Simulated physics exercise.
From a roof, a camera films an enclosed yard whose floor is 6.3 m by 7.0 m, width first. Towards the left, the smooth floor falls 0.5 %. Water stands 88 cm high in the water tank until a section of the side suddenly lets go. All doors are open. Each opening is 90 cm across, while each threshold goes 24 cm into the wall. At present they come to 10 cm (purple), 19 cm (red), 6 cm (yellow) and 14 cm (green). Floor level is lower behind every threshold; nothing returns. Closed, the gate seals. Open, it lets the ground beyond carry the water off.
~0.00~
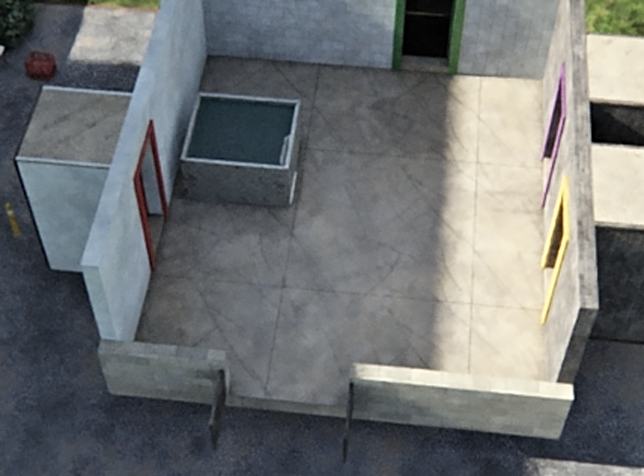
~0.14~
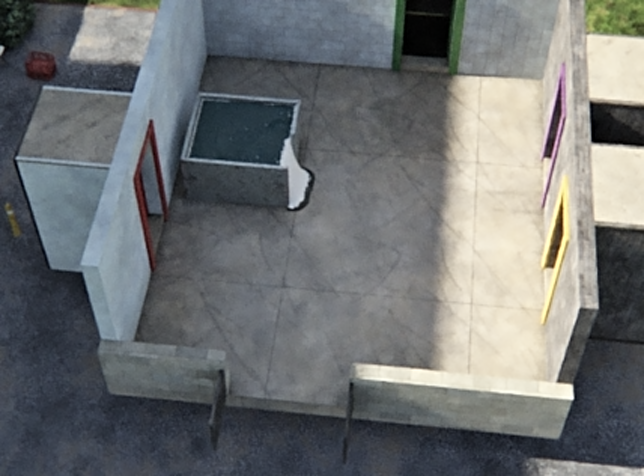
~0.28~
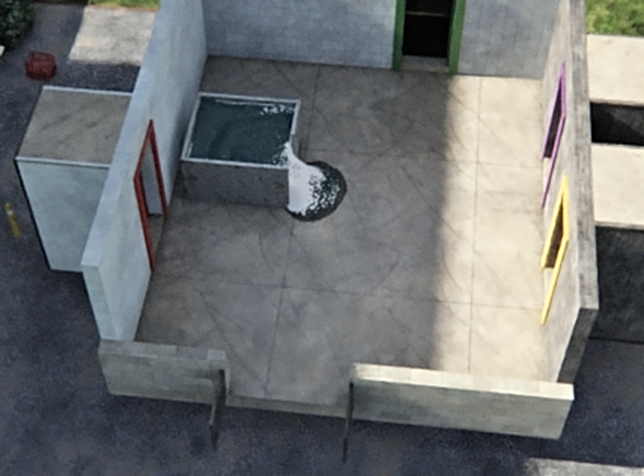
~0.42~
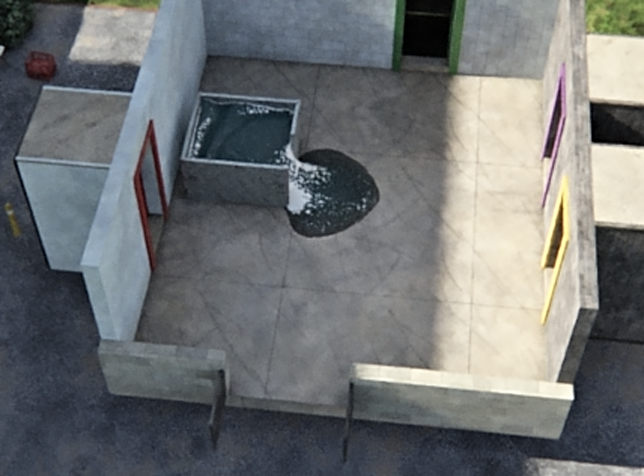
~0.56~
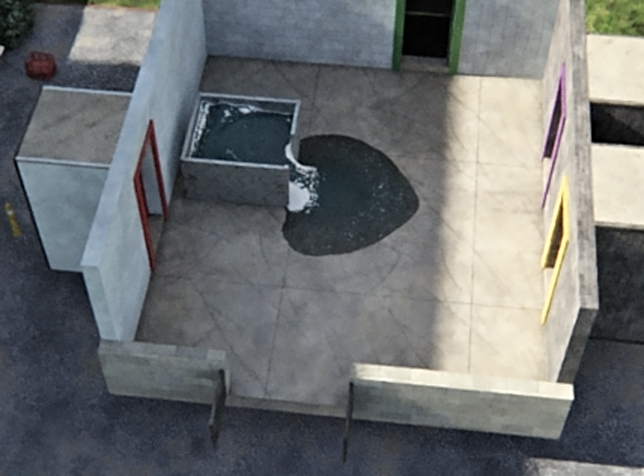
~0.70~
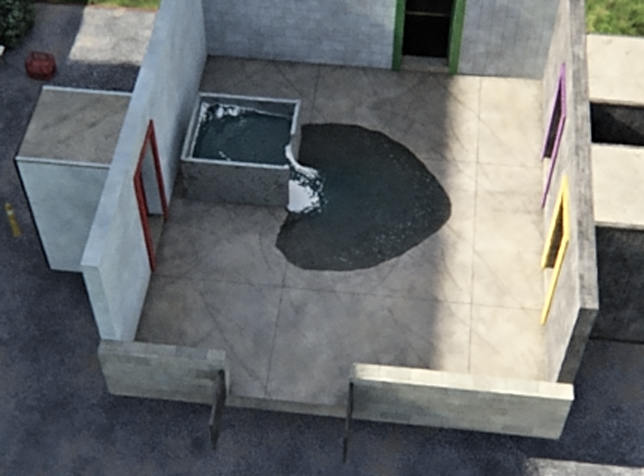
To begin with, dark water lies still in a raised tank near the left wall of an empty walled yard. Then water pours out white and foaming from the tank's right side onto the pale floor, and a dark, rounded puddle spreads rightward and widens while the water in the tank churns.
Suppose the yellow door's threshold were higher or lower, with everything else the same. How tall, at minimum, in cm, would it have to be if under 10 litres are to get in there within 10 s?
It would need to be about 14.5 cm tall.
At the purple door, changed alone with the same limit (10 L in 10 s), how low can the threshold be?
Purple door, minimum about 17 cm.
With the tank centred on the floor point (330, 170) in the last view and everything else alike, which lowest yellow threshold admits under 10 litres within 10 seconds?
A minimum of about 17 cm.
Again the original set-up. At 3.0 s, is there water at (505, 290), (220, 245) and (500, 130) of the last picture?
Listed order - soaked through, unwetted, soaked through.
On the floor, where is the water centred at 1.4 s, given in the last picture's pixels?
The balance point sits at roughly (300, 183).
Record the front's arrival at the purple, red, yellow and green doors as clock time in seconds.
Front arrival: Purple 1.3 seconds, red 8.5 seconds, yellow 1.4 seconds, green 2.0 seconds.
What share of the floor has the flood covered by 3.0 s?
Around 50 per cent of the free floor.
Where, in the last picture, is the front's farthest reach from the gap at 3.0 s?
In the last picture, around (535, 410).
After 1.4 s water covers 40 % of the floor, deepest (36 cm) near (300, 193); it has not reached the yellow door.
After 3.0 s water covers 50 % of the floor, deepest (24 cm) near (523, 388); 13 cm at the yellow door, 60 litres in over its 6 cm threshold.
After 10.0 s water covers 95 % of the floor, deepest (11 cm) near (175, 182); 4 cm at the yellow door, 94 litres in over its 6 cm threshold.
At the yellow door as built, the water arrived by 1.5 s and peaked near 17 cm at 2.2 s.
With a threshold of 12.5 cm, 20 litres would have come in within the 10 s; with 17 cm, 3 litres. So under 10 litres takes about 14.5 cm.
